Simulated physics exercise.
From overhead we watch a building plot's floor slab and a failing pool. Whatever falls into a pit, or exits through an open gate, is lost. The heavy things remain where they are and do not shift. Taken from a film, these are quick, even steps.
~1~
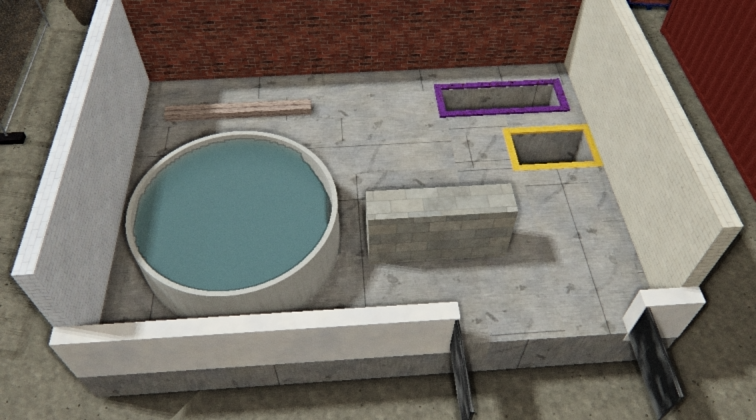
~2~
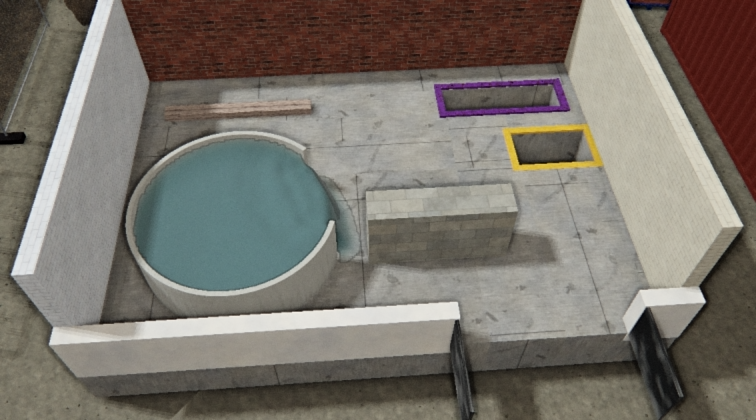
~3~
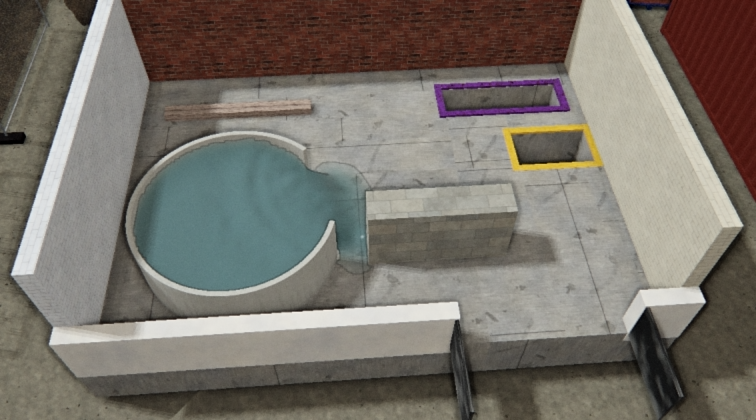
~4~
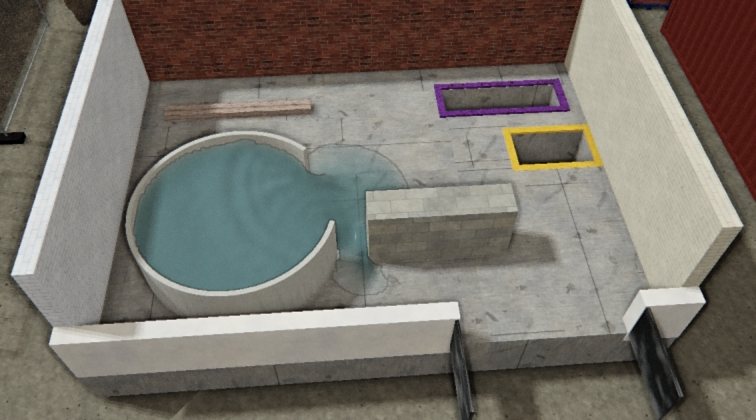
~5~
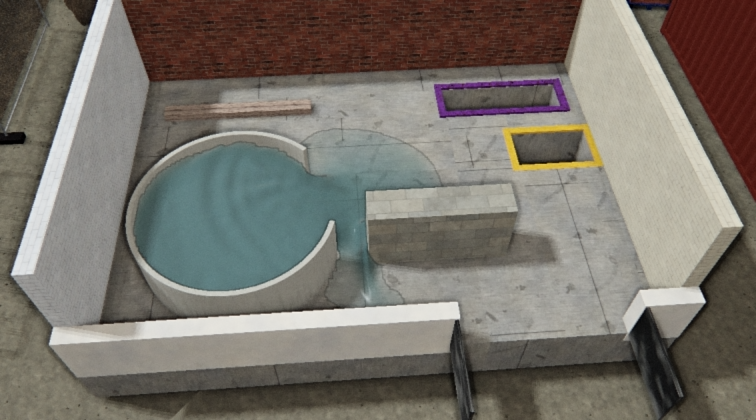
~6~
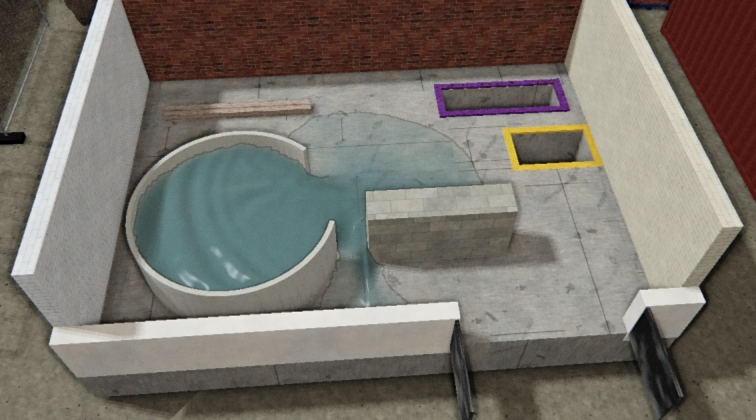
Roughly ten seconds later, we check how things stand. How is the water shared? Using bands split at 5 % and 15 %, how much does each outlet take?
I would say the gate draws off between 5 and 15 %, the purple pit draws off over 15 %, the yellow pit draws off over 15 %.
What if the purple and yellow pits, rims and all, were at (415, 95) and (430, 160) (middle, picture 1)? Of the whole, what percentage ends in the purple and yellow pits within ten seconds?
Log, per cent - purple: 12, yellow: 35.
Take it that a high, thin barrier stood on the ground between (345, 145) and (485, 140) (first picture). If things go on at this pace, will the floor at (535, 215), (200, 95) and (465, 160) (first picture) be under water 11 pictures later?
Going spot by spot: Drenched, then high and dry, then drenched.
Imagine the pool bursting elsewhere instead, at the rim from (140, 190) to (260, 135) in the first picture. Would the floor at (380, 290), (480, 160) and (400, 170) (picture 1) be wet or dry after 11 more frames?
Spot by spot: Unaffected, then unaffected, then unaffected.
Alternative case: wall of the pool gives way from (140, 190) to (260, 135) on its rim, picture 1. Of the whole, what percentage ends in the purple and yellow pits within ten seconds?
I'd say the purple pit gets around 15 percent and the yellow pit around 20 percent.
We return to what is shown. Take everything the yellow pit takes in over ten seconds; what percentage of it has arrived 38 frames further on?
Share at that point: Roughly 70 %.
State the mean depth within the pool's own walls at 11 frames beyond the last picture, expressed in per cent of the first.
Close to 56 %.
A moment on, water covers 45 % of the floor; the gate 0 %, the purple pit 1 %, the yellow pit 1 %.
Next, water covers 55 % of the floor; the gate 0 %, the purple pit 4 %, the yellow pit 5 %.
Then, water covers 70 % of the floor; the gate 0 %, the purple pit 10 %, the yellow pit 13 %.
Later, water covers 85 % of the floor; the gate 3 %, the purple pit 16 %, the yellow pit 23 %.
In the end, water covers 95 % of the floor; the gate 7 %, the purple pit 20 %, the yellow pit 32 %.
